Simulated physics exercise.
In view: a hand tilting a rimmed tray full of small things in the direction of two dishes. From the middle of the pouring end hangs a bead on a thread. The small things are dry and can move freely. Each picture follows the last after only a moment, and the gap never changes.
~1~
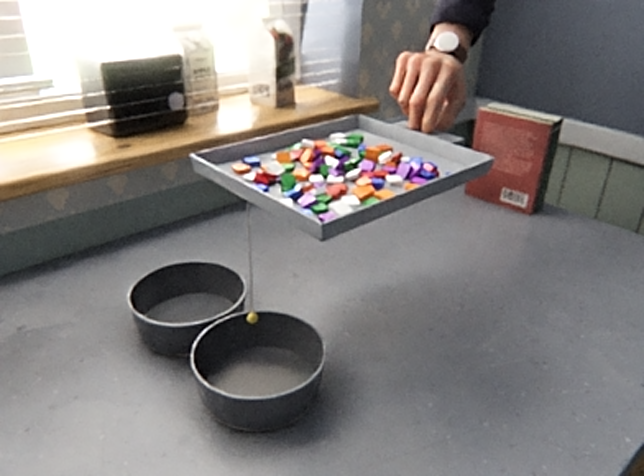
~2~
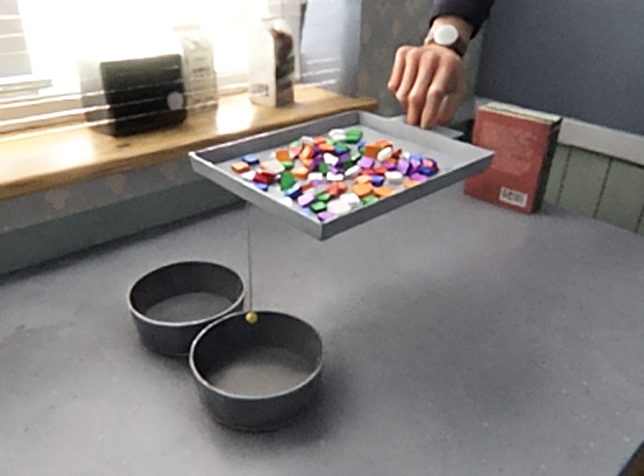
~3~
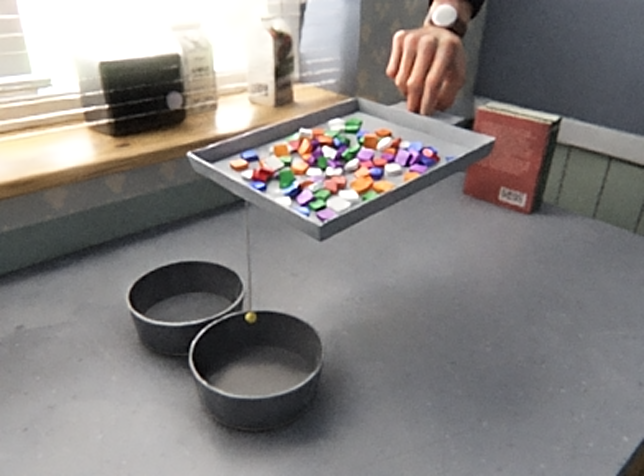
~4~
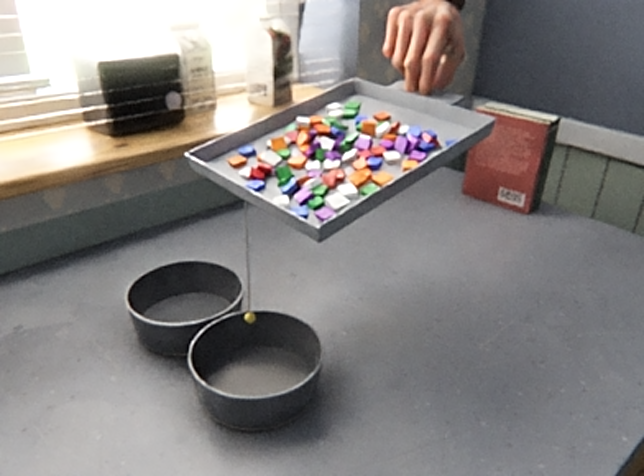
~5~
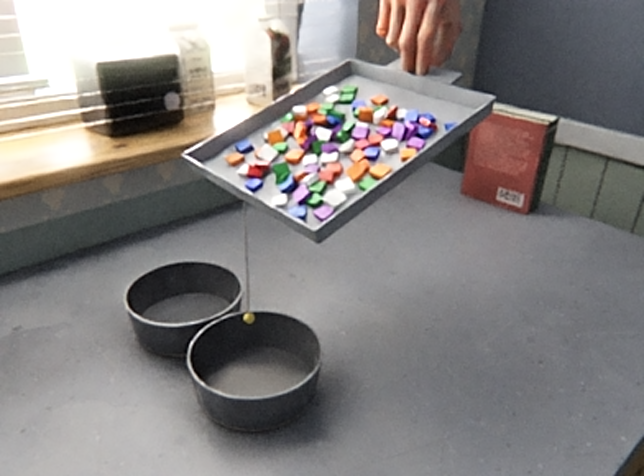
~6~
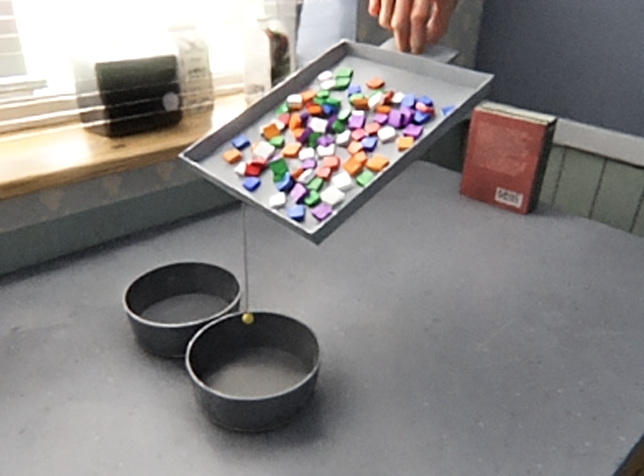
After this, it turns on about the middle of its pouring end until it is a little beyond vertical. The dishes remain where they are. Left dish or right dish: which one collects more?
The right one.
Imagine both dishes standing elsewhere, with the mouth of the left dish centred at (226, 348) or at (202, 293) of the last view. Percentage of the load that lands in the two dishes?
Estimates in order: 80 percent, 50 percent.
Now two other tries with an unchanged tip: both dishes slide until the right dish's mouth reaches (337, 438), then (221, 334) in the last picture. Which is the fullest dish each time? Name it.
With the dishes at the first place it's the left-side dish, and at the second it's the right-side dish.
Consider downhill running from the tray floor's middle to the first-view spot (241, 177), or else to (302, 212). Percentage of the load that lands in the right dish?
First case around 10 per cent, second case 80 per cent.
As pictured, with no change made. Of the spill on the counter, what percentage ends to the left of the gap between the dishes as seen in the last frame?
It comes to about 90 percent.
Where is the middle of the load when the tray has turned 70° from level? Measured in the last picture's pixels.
Near the pixel (254, 163).
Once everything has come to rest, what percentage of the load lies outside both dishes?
Share: Approx. 40 %.
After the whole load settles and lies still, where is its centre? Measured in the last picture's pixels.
Close to (216, 396), more or less.
Soon, tray tipped steeply; nearly all on the tray; a small part in the air.
A while on, tray tipped past a quarter turn; about a third on the tray; a small part in the right dish; a stray few in the left dish; about a quarter outside both; about a third in the air.
Towards the end, tray tipped past a quarter turn; about half in the right dish; a small part in the left dish; about a third outside both.
Finally, tray tipped past a quarter turn; about half in the right dish; a small part in the left dish; about a third outside both.
